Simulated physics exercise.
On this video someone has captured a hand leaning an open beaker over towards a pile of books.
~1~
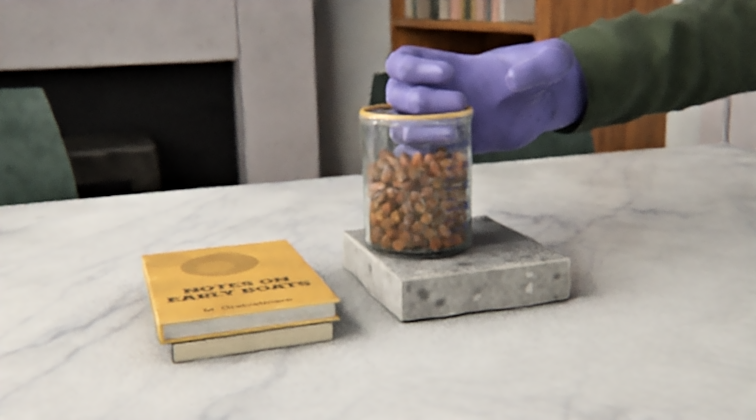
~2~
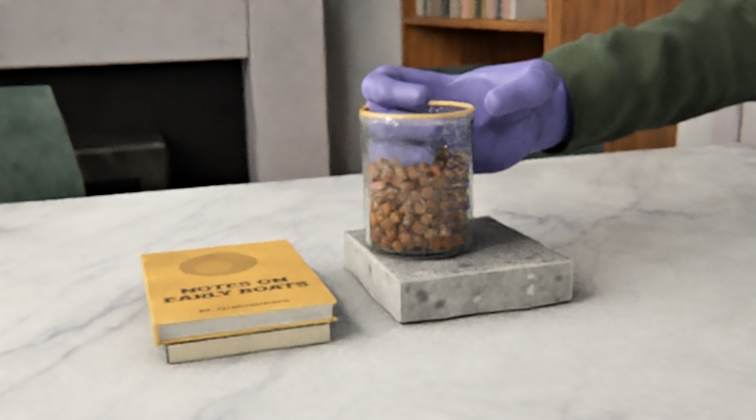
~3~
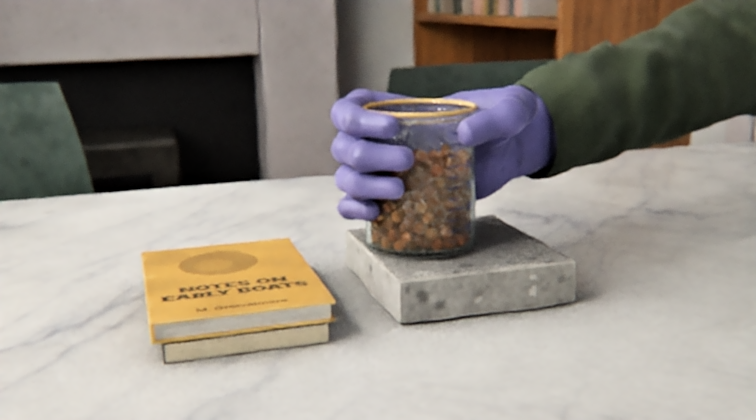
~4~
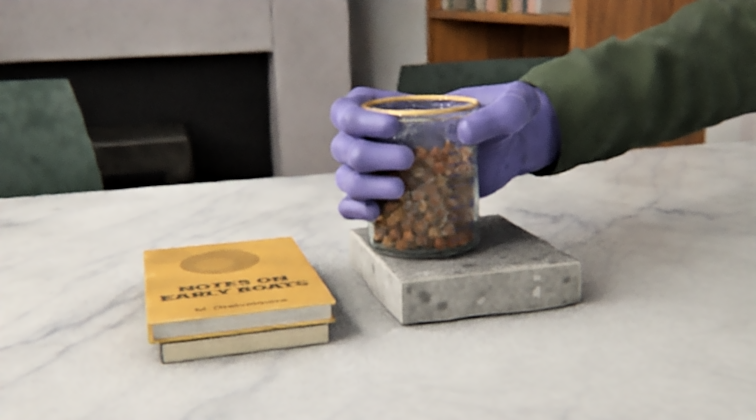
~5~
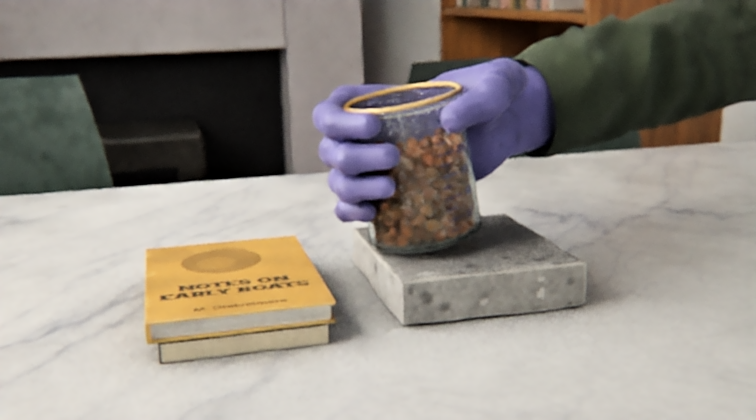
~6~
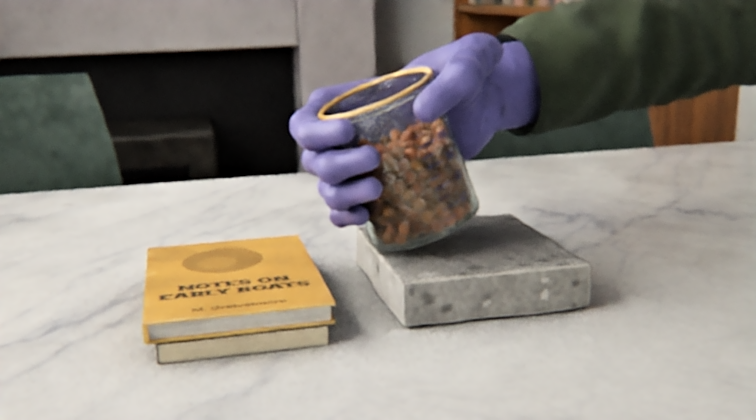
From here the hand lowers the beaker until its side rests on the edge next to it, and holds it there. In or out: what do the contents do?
Some load escapes.
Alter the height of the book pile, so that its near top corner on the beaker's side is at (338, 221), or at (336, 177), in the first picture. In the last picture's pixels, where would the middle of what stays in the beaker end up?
(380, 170), then (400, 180).
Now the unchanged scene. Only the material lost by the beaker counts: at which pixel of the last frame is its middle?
Around pixel (182, 271).
Then, 0.63 s past the last view, the beaker leans 59°; everything is still inside.
Then, 1.19 s past the last view, the beaker leans 94°; a stray few of the cereal balls out of it.
Then, 1.67 s past the last view, the beaker rests on the book pile at 99°; about a quarter of the cereal balls out of it.
Finally, the beaker rests on the book pile at 99°; about a quarter of the cereal balls out of it.
